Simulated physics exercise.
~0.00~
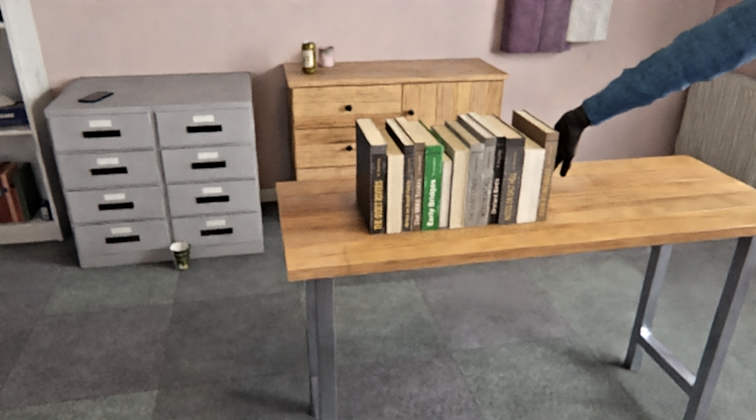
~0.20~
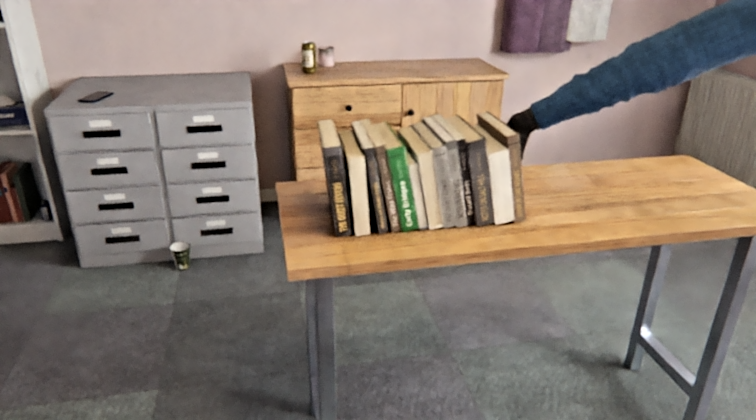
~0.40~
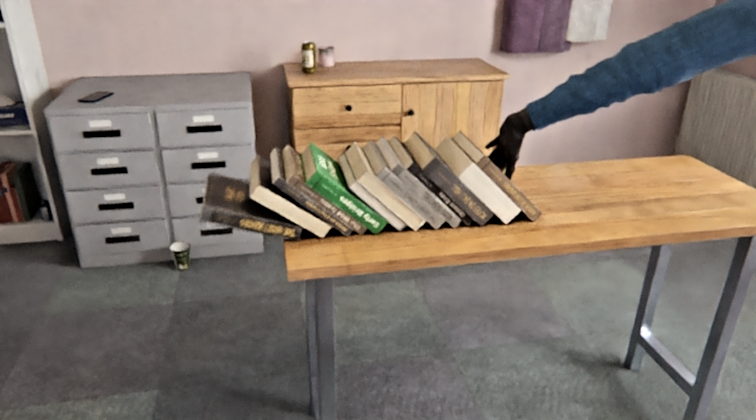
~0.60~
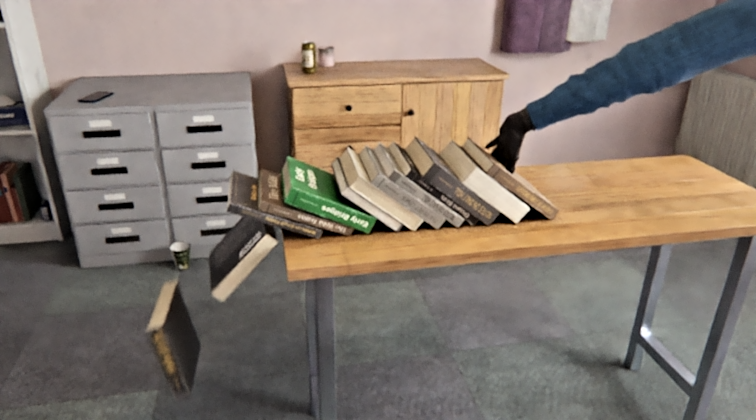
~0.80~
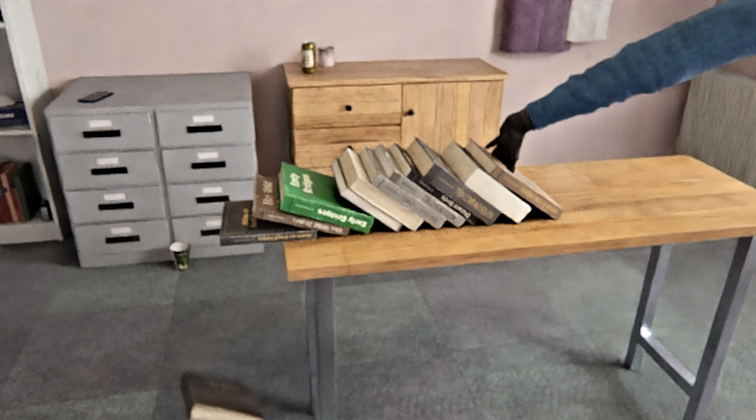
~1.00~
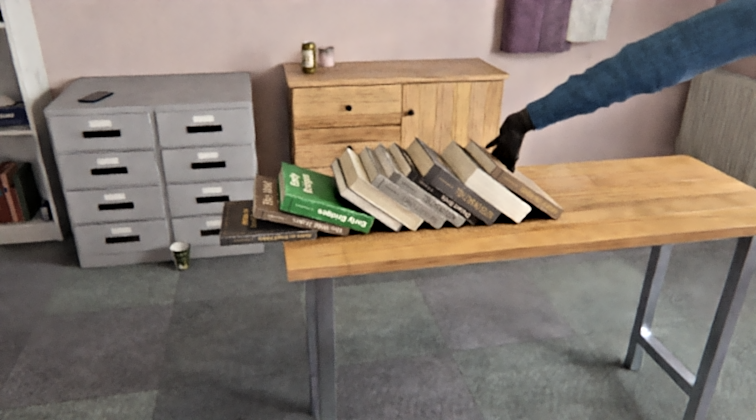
A gloved hand pushed a row of upright books leftward along a wooden table until they toppled over like dominoes, and two dropped off the left edge to the floor, while the green one ended up lying tilted among those still on top.
